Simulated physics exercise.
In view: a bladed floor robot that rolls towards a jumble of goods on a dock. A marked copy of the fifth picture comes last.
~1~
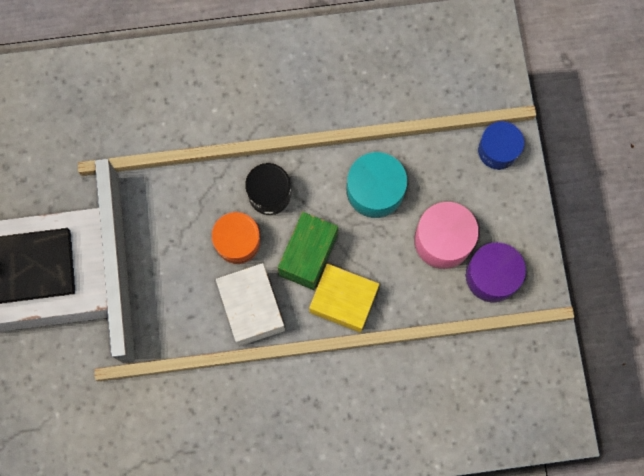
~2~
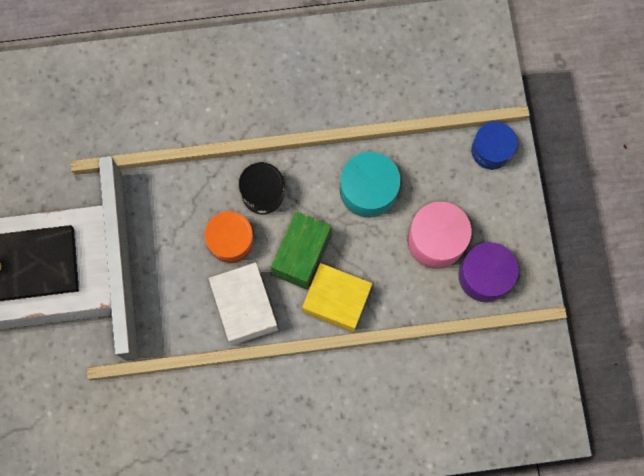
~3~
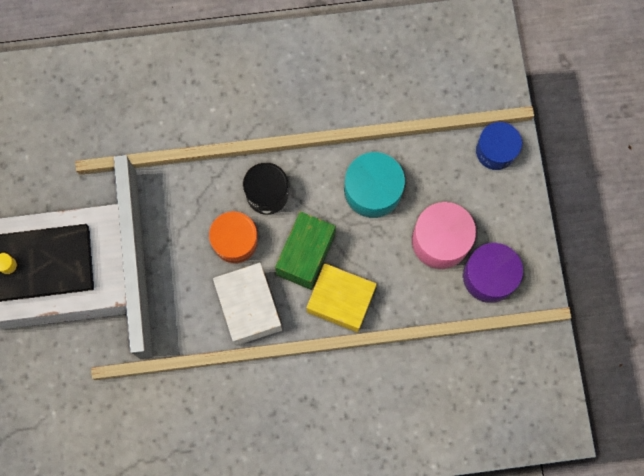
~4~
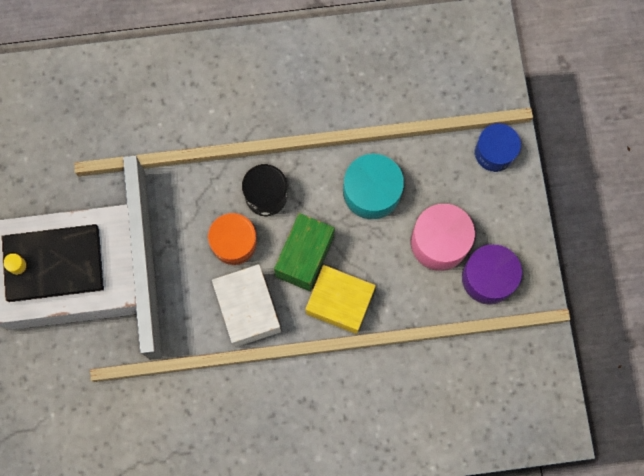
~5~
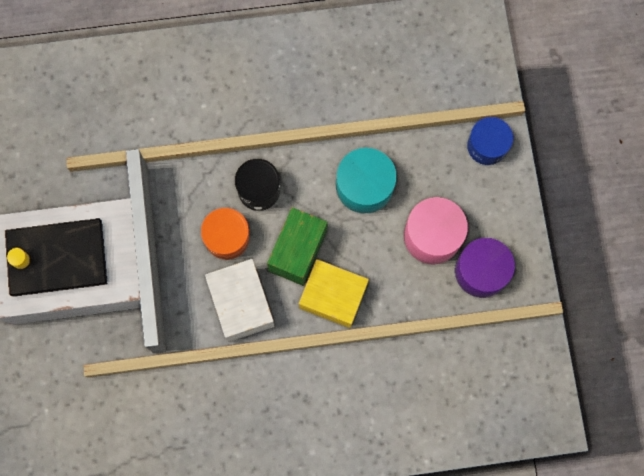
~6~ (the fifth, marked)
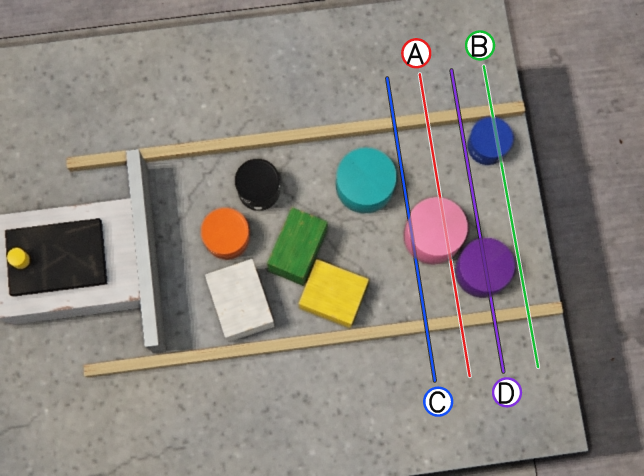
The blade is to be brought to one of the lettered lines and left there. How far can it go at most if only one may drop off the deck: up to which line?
Up to line C.
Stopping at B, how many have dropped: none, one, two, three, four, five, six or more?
By then, six or more.
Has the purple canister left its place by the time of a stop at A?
Yes.
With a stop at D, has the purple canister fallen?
By then, yes.
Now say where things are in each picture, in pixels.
Pink canister (446, 236); blue pail (501, 146); black pail (269, 190), in the first frame.
Robot (35, 263); turquoise canister (369, 185), in the second frame.
Robot (50, 261); orange pail (234, 238), in the third frame.
Robot (60, 262); purple canister (491, 275), in the fourth frame.
Robot (63, 256); pink canister (435, 232); blue pail (490, 142); black pail (258, 185), in the fifth frame.
On the marked copy, A at (444, 220); B at (510, 212); C at (410, 224); D at (477, 216).
With C. Early on, robot (161, 243); yellow crate (349, 294); white crate (280, 298).
Further on, robot (259, 231); purple canister (494, 271); pink canister (458, 227).
At the end, robot (332, 221); purple canister (545, 271); blue pail (518, 132); none fallen.
As for the rest, A drops three; B drops six; D drops six.
